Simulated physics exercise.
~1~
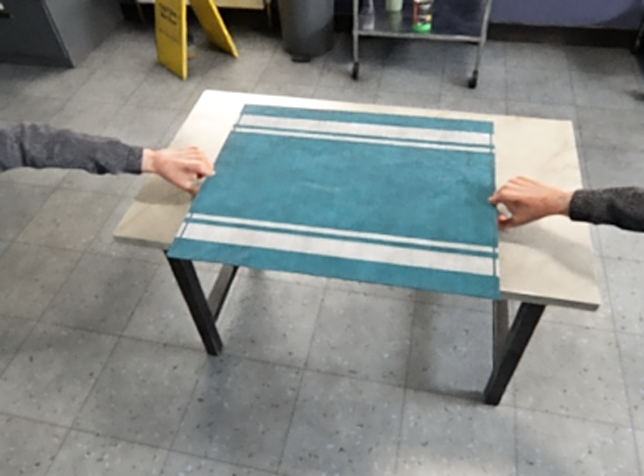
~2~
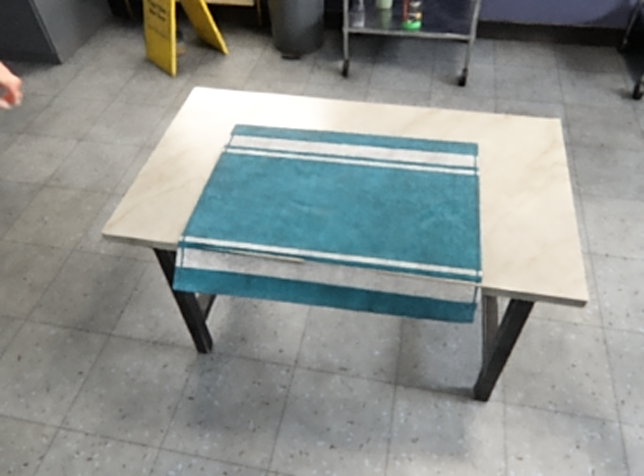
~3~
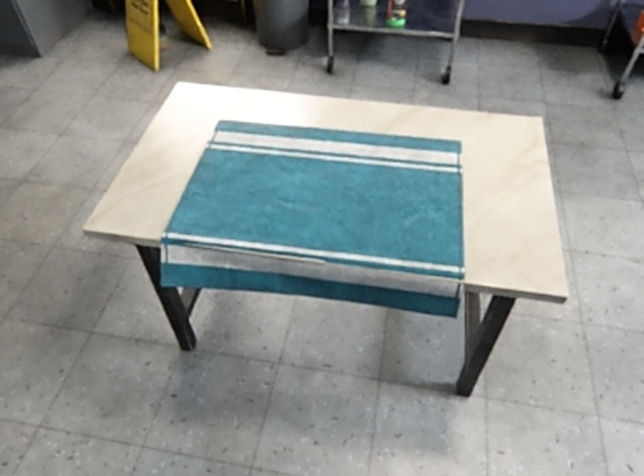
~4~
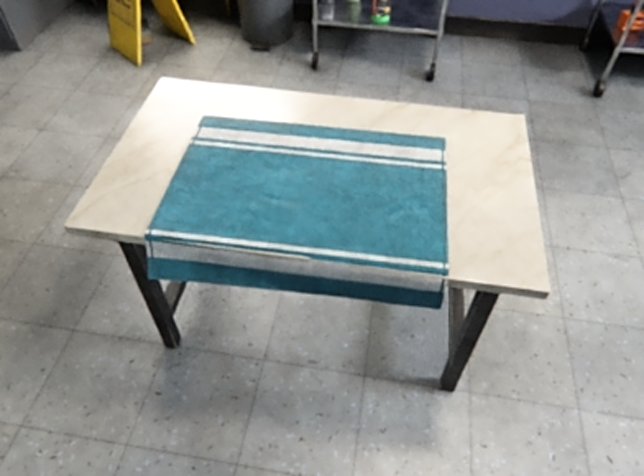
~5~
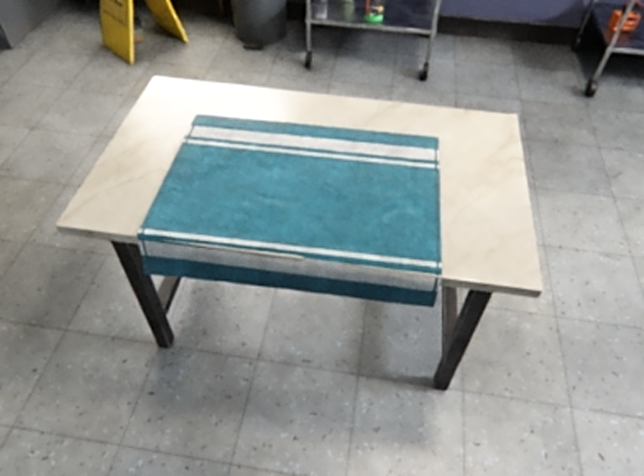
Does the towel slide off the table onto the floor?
No, the towel stays on the table, with its front edge hanging over the side.
